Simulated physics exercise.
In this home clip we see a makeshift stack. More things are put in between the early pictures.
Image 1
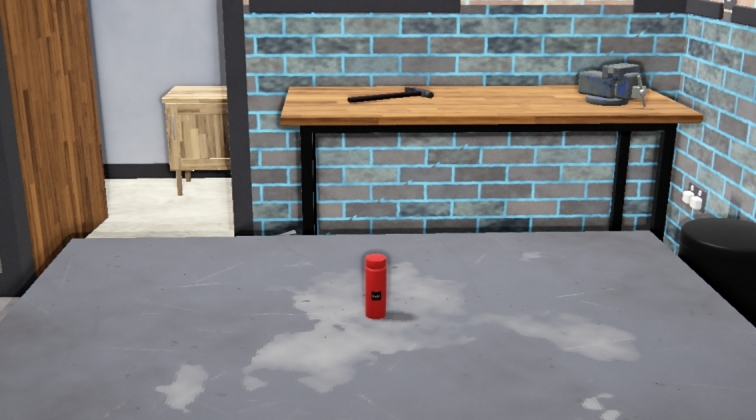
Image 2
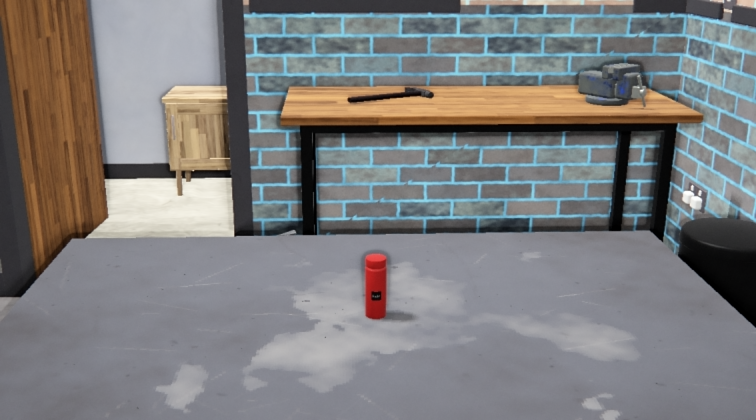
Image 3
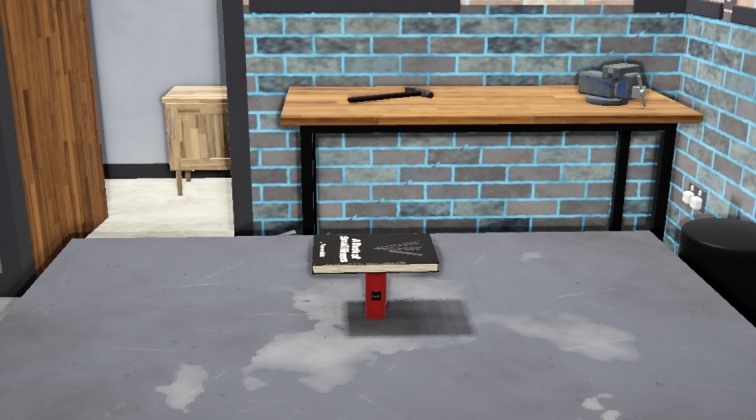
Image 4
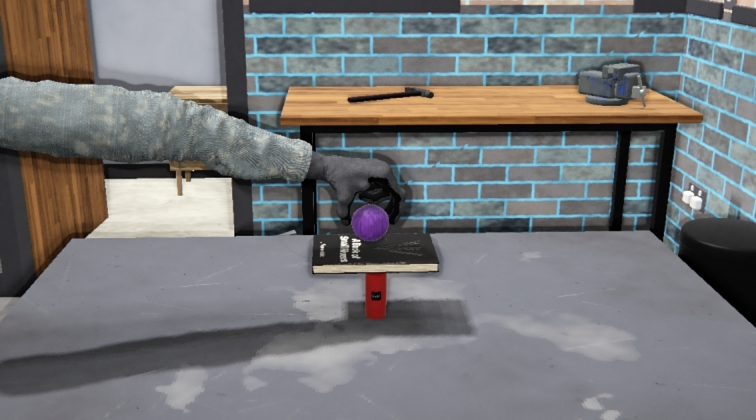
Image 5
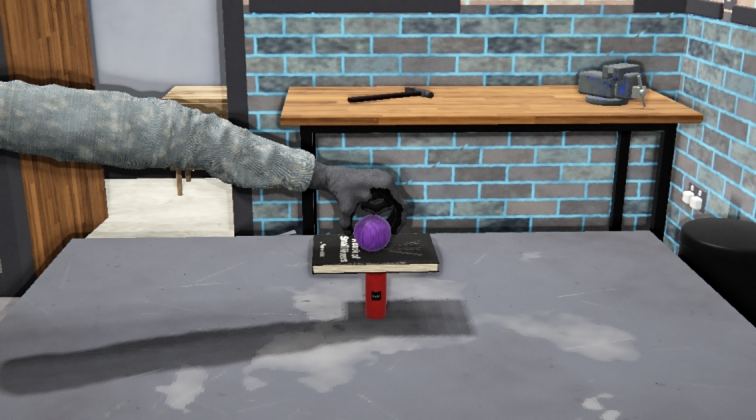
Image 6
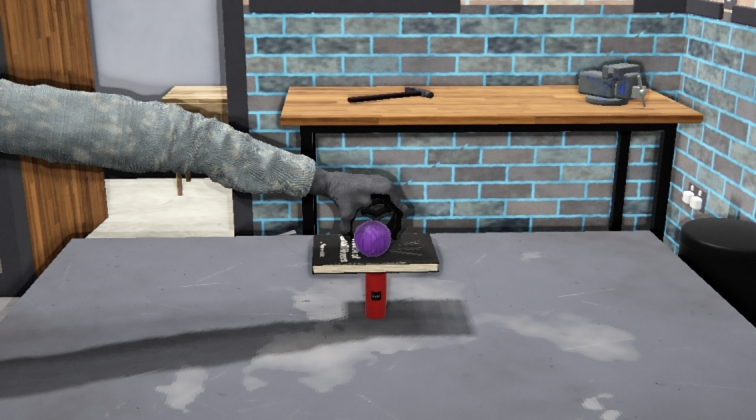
Gloved hand lowering a purple onion onto a black book, after the book appears on top of a small red bottle.
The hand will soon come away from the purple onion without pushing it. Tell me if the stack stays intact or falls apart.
I predict the stack will bear it.
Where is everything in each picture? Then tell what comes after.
The last thing is not in view yet, in the first picture.
The last thing is not in view yet, in the second picture.
The last thing is not in view yet; black book (374, 253), in the third picture.
Coming down; purple onion (370, 223); black book (374, 253), in the fourth picture.
Coming down; purple onion (373, 233); black book (374, 253), in the fifth picture.
In place under the hand; purple onion (373, 238); black book (374, 253), in the sixth picture.
Then, 0.20 s after the last picture, nothing has stirred.
Then, 0.50 s after the last picture, purple onion resting near (373, 239).
At rest, all 3 in place. Seen from the same camera at the end, purple onion near (373, 239). The stack holds.
